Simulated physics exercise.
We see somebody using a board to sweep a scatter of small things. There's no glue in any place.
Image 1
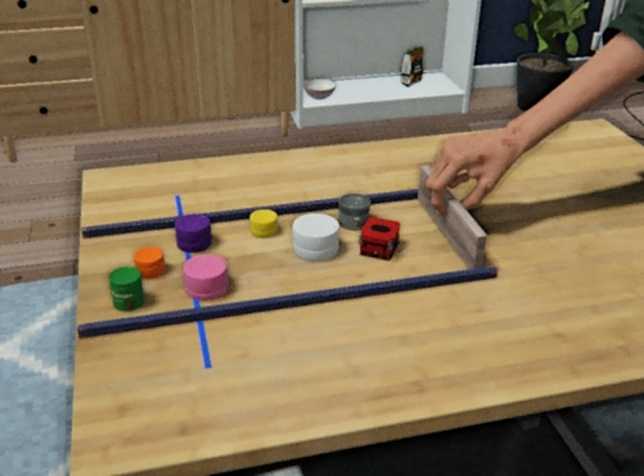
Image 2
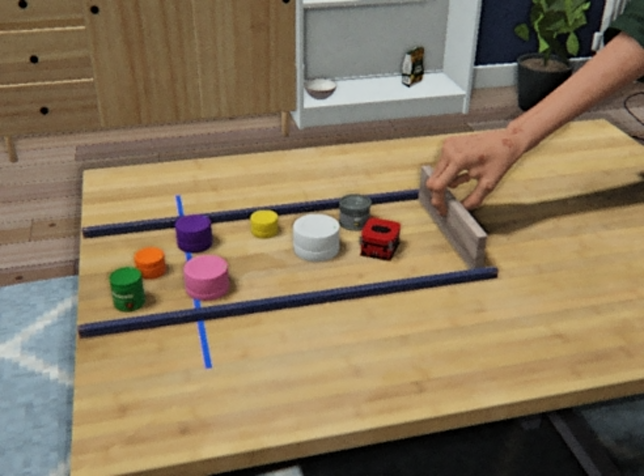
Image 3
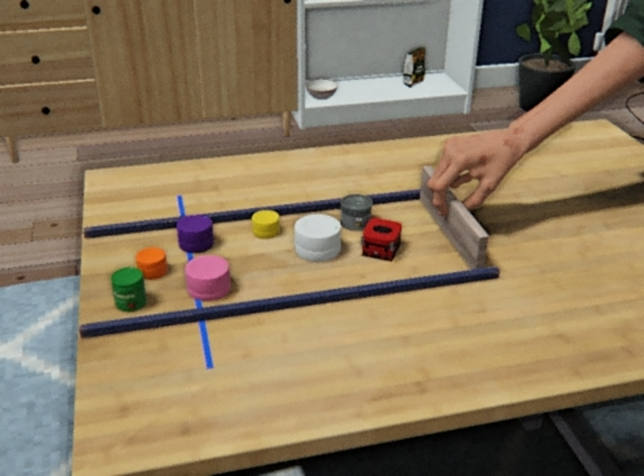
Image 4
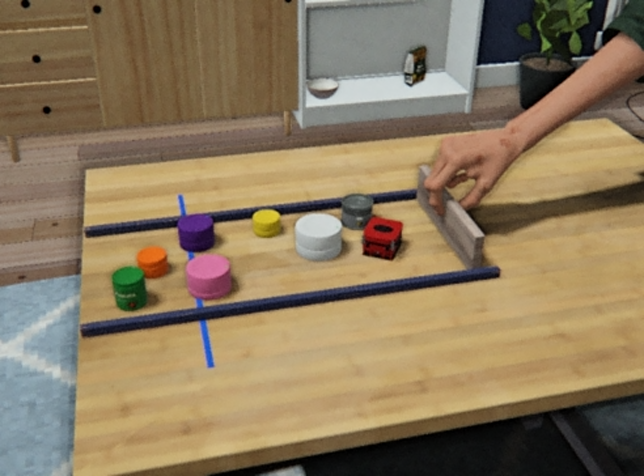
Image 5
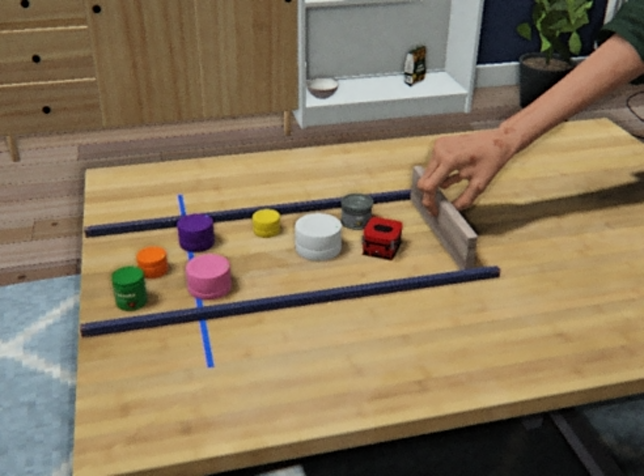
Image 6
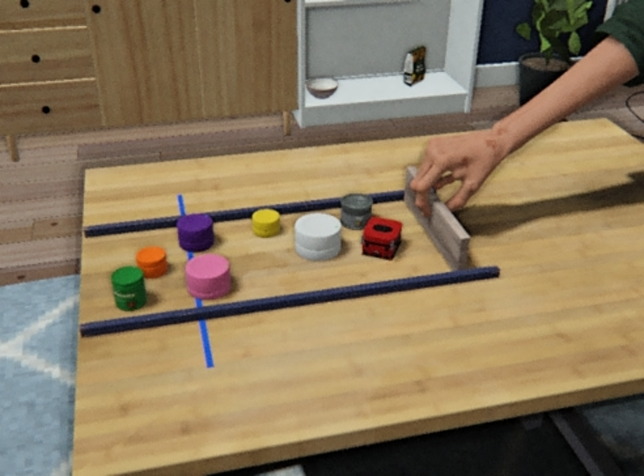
A hand reaching in from the right grips a greyish board standing on a light wooden table, seen from above at an angle, with drawers, a white shelf and a plant behind. Between two dark rails lie green, orange, purple, pink, yellow, white, grey and red items, left to right, with blue tape crossing near the left. The board first stays still, then slides slightly left, while the items stay put and the view barely shifts.
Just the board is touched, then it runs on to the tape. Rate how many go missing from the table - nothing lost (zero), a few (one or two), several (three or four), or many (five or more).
Nothing lost.
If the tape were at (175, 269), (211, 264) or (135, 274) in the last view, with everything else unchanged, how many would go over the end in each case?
First 0, then 0, then 4.
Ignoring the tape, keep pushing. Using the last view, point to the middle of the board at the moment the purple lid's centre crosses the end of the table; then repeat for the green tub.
Its middle is around (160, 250) and around (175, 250).
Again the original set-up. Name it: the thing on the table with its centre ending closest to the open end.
The green tub winds up nearest.
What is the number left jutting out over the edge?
The answer comes to 0.
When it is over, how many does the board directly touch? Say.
At rest, 2 are in contact.
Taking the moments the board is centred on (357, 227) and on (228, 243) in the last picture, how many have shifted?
First 3, then 7.
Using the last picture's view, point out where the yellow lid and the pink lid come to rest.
You'll find the yellow lid at roughly (143, 231) and the pink lid at roughly (138, 286).
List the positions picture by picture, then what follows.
In the first frame, green tub (127, 289); orange lid (150, 263); purple lid (193, 233); board (449, 216); tape (190, 267).
In the second frame, orange lid (150, 263); white lid (316, 238).
In the third frame, purple lid (196, 234); red case (382, 239).
In the fourth frame, green tub (130, 289); pink lid (209, 277).
In the fifth frame, orange lid (152, 262); grey tin (357, 212).
In the sixth frame, green tub (129, 289); orange lid (152, 262); purple lid (196, 233); board (434, 217); tape (192, 266).
Soon after, none off yet; green tub at rest near (129, 289); orange lid at rest near (152, 262); purple lid at rest near (196, 233).
After that, none off yet; green tub at rest near (129, 289); orange lid moving near (146, 263); purple lid displaced about its own width near (157, 236).
In the end, the number that fall off is zero.
